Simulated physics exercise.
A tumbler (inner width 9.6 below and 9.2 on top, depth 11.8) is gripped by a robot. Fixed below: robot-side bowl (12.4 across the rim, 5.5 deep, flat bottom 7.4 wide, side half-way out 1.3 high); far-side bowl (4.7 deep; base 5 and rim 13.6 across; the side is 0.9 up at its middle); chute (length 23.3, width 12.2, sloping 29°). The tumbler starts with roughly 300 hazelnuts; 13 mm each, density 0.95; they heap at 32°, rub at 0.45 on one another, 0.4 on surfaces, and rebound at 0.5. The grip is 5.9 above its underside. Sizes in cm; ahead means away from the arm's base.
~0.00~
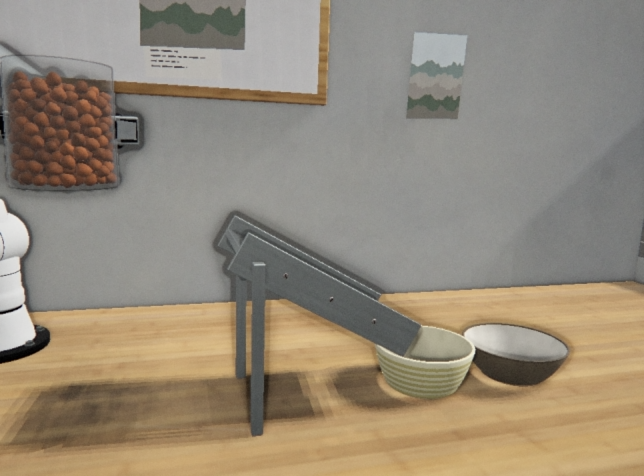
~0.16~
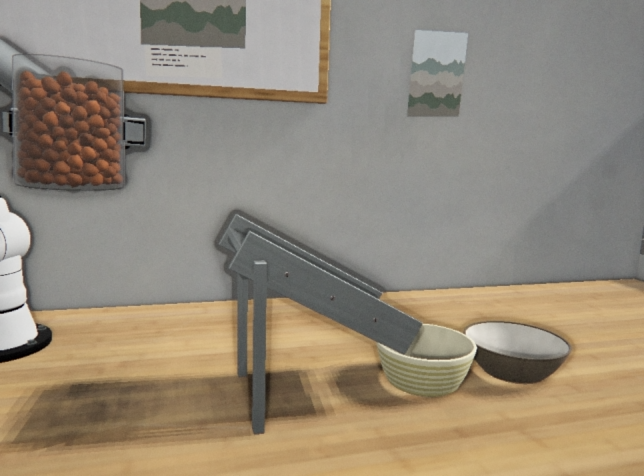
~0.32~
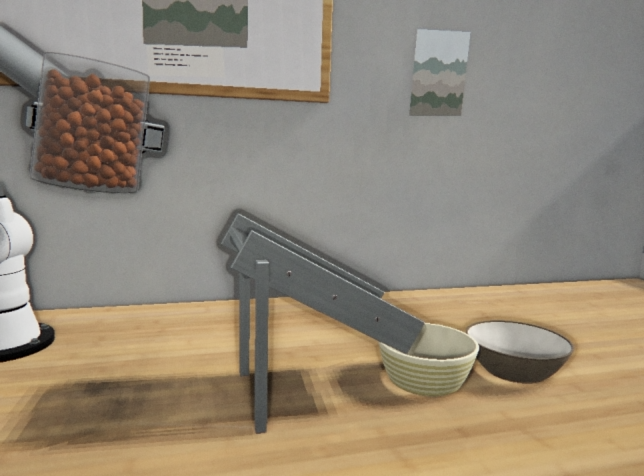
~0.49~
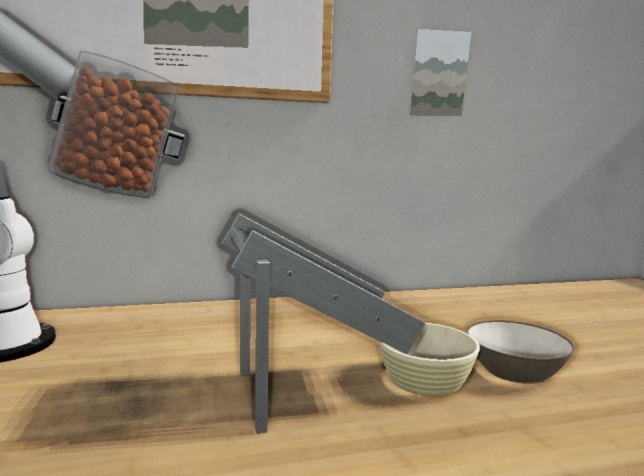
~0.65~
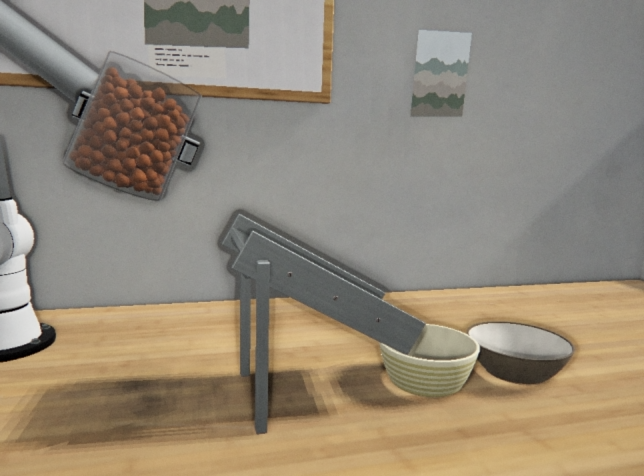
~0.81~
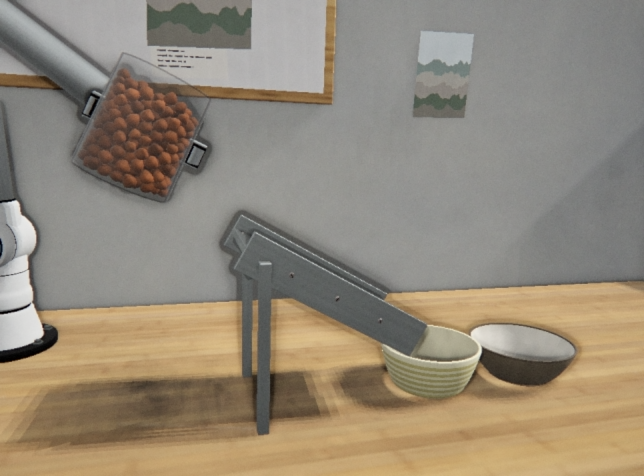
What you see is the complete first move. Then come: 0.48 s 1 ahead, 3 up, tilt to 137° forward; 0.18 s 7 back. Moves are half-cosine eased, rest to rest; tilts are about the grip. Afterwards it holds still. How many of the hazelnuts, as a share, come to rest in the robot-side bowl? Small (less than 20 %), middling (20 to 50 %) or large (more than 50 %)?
A small share, less than 20 %, ends in the robot-side bowl.
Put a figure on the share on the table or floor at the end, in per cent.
Roughly 90 per cent.
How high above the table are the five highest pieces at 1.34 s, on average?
Some 34 cm.
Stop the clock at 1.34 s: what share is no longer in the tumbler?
Near 45 per cent so far.
After 1.07 s, tilted 90° forward, highest piece 38 above the table; 302 in the tumbler.
After 1.34 s, tilted 137° forward, highest piece 35 above the table; 164 in the tumbler, 9 on the table or floor, 129 on the chute or in flight.
After 1.67 s, tilted 137° forward, highest piece 15 above the table; 276 on the table or floor, 24 in the robot-side bowl, 2 on the chute or in flight.
After 2.72 s, tilted 137° forward, highest piece 2 above the table; 276 on the table or floor, 26 in the robot-side bowl.
In the end, 276 on the table or floor, 26 in the robot-side bowl. That is 9 % in the robot-side bowl.
